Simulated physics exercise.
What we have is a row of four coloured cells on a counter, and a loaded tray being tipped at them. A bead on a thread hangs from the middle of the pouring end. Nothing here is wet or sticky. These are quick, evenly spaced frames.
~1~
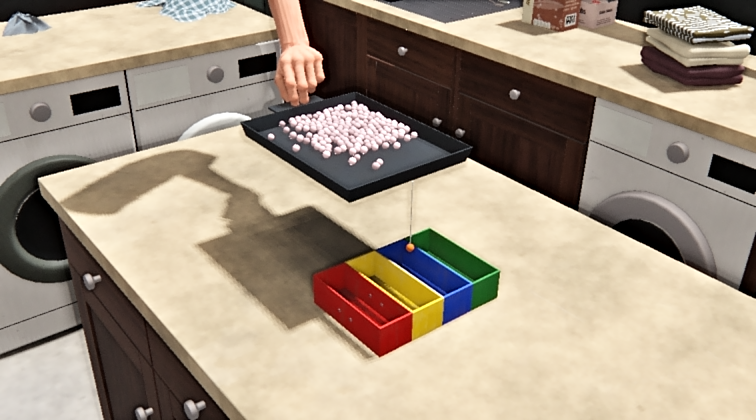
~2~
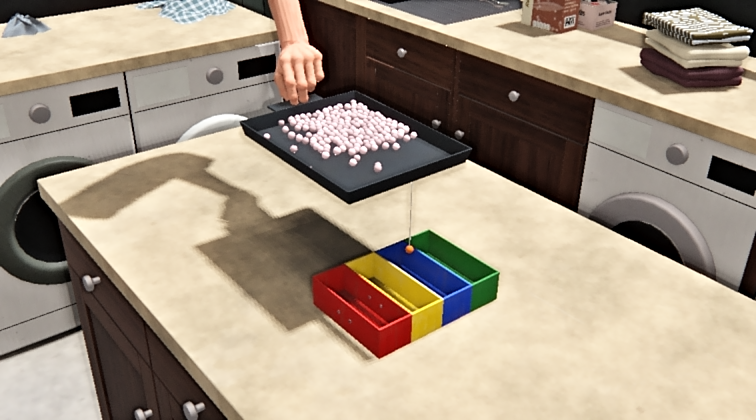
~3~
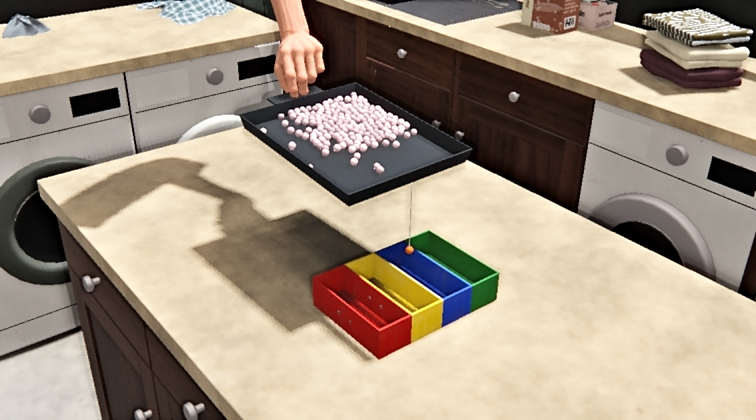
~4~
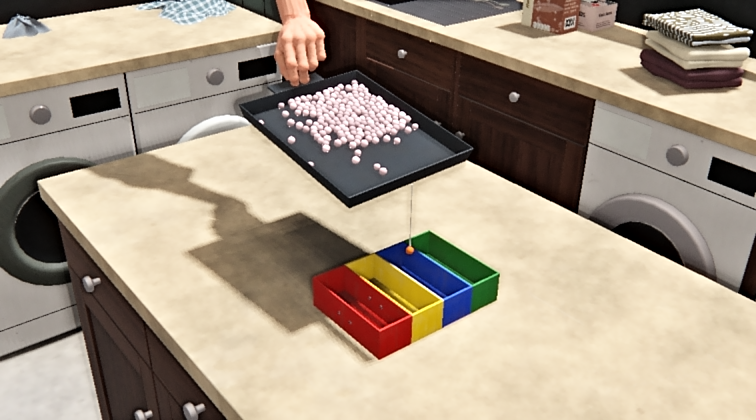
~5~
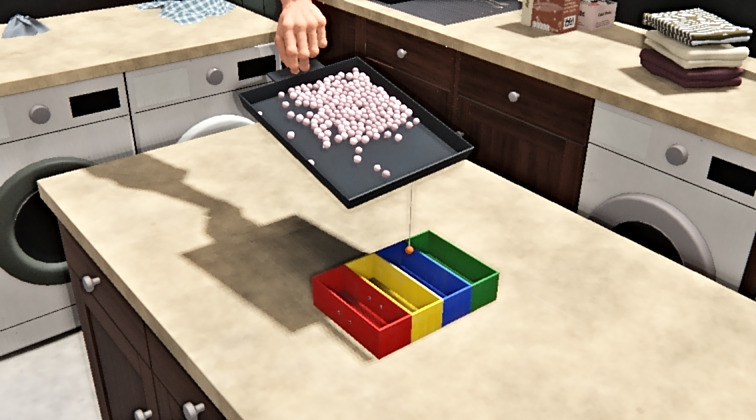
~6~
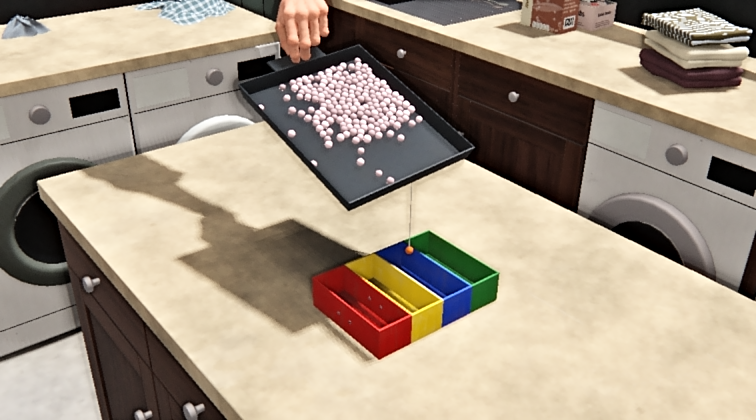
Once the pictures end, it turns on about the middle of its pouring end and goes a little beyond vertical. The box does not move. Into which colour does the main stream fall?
The red cell gets the most.
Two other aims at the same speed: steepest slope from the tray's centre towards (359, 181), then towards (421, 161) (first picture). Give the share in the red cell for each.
About 70 and 0 per cent.
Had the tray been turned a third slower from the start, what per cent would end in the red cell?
Near 50 %.
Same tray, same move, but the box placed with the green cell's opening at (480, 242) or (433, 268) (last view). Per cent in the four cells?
About 20 and 90 per cent.
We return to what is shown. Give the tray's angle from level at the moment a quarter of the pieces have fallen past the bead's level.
At some 65 degrees.
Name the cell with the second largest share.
The runner-up: The cell in yellow.
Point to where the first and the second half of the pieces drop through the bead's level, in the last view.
Around (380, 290) and then (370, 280).
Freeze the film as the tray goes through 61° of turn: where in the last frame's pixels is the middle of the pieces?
Roughly at (376, 201).
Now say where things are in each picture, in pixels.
Corners of the pouring end (350, 187) and (467, 147), level; middle of the load (346, 129), sugar pearls; bead on its thread (410, 248); red cell (396, 332); yellow cell (427, 316); blue cell (457, 302); green cell (485, 288), in the first picture.
Corners of the pouring end (349, 189) and (466, 148), level; middle of the load (346, 128), in the second picture.
Corners of the pouring end (349, 191) and (467, 148), tipped barely, lowest at the left corner; middle of the load (346, 123), in the third picture.
Corners of the pouring end (350, 194) and (468, 148), tipped a little, lowest at the left corner; middle of the load (347, 115), about a tenth on the move, in the fourth picture.
Corners of the pouring end (350, 196) and (468, 146), tipped a little, lowest at the left corner; middle of the load (347, 107), about a tenth on the move, in the fifth picture.
Corners of the pouring end (350, 199) and (469, 146), tipped clearly, lowest at the left corner; middle of the load (349, 101), almost all on the move; red cell (395, 334); yellow cell (427, 319); blue cell (456, 304); green cell (484, 290), in the sixth picture.
Just after the last frame, tray tipped steeply; roughly two thirds on the tray; about a tenth in the red cell; about a tenth in the yellow cell; just a few in the blue cell; just a few in the green cell; roughly a quarter falling or outside the box.
A moment on, tray tipped right over; about a tenth on the tray; roughly a third in the red cell; roughly a quarter in the yellow cell; just a few in the blue cell; just a few in the green cell; roughly a third falling or outside the box.
Further on, tray tipped past a quarter turn; roughly half in the red cell; roughly a quarter in the yellow cell; about a tenth in the blue cell; just a few in the green cell; roughly a quarter falling or outside the box.
When it is over, tray tipped past a quarter turn; roughly half in the red cell; roughly a quarter in the yellow cell; about a tenth in the blue cell; just a few in the green cell; roughly a quarter outside the box.
